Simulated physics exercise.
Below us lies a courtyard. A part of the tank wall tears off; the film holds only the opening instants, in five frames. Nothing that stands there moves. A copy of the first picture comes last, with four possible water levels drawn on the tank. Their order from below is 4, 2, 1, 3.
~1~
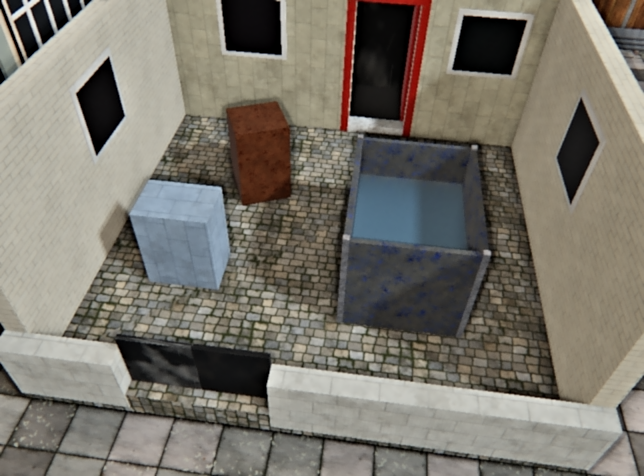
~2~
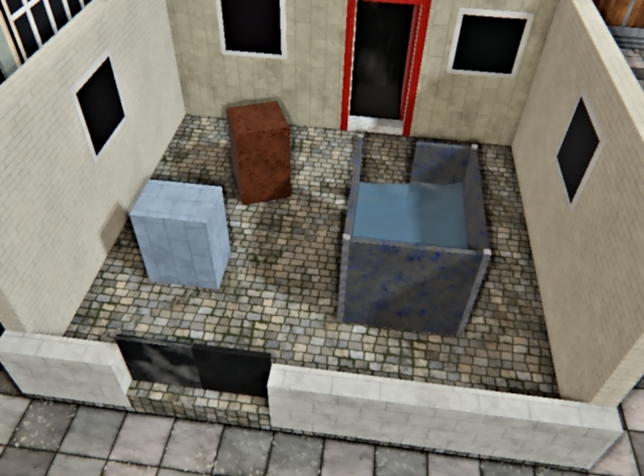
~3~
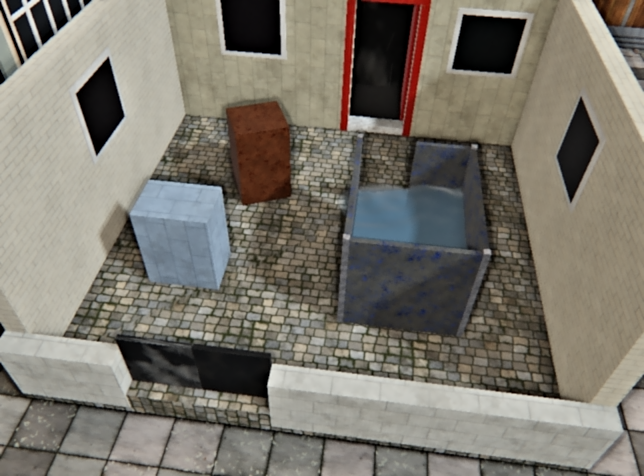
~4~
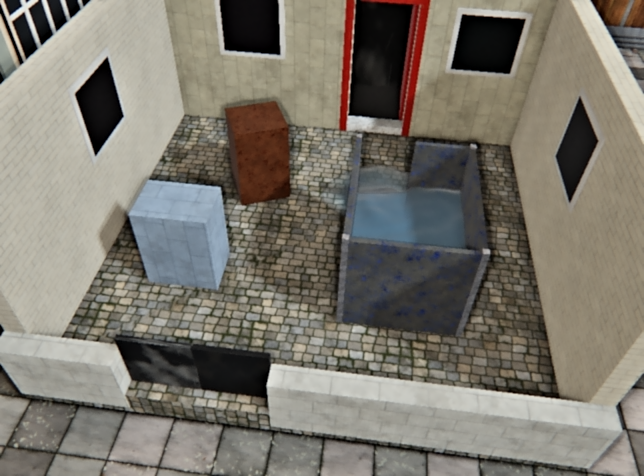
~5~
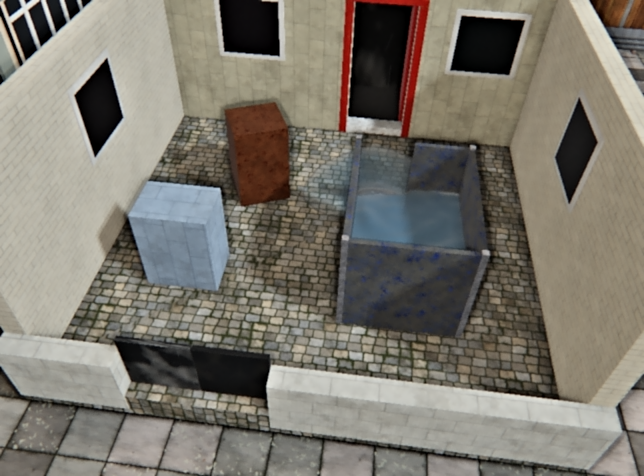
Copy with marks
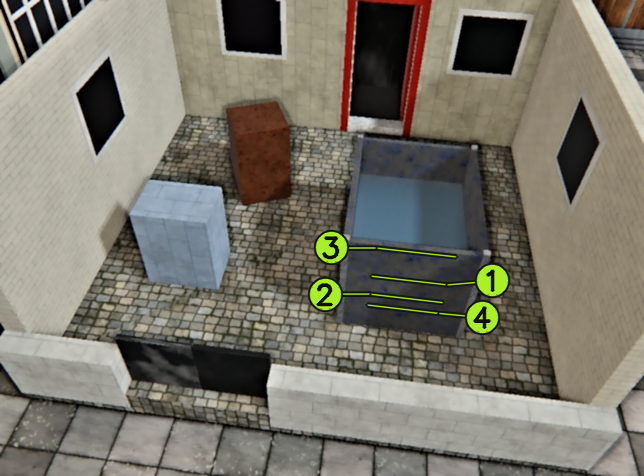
A walled courtyard held a blue stone tank of water, a rusty brown block and a pale block; part of the tank's back wall vanished, and water poured out, spreading left across the cobbles.
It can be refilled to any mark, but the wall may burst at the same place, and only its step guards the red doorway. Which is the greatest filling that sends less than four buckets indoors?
Choose 4.
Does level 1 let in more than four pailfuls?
Yes.
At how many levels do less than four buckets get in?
One of them.
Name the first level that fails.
It is 2.
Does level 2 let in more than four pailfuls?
Yes, it does.
On the marked copy, 1 at (409, 280); 2 at (405, 298); 3 at (415, 252); 4 at (403, 309); from the bottom up 4, 2, 1, 3.
Choosing 1, dozens of bucketfuls pour in.
Choosing 2, about 8 bucketfuls get in.
Choosing 3, dozens of bucketfuls pour in.
Choosing 4, a bucket or two gets in.
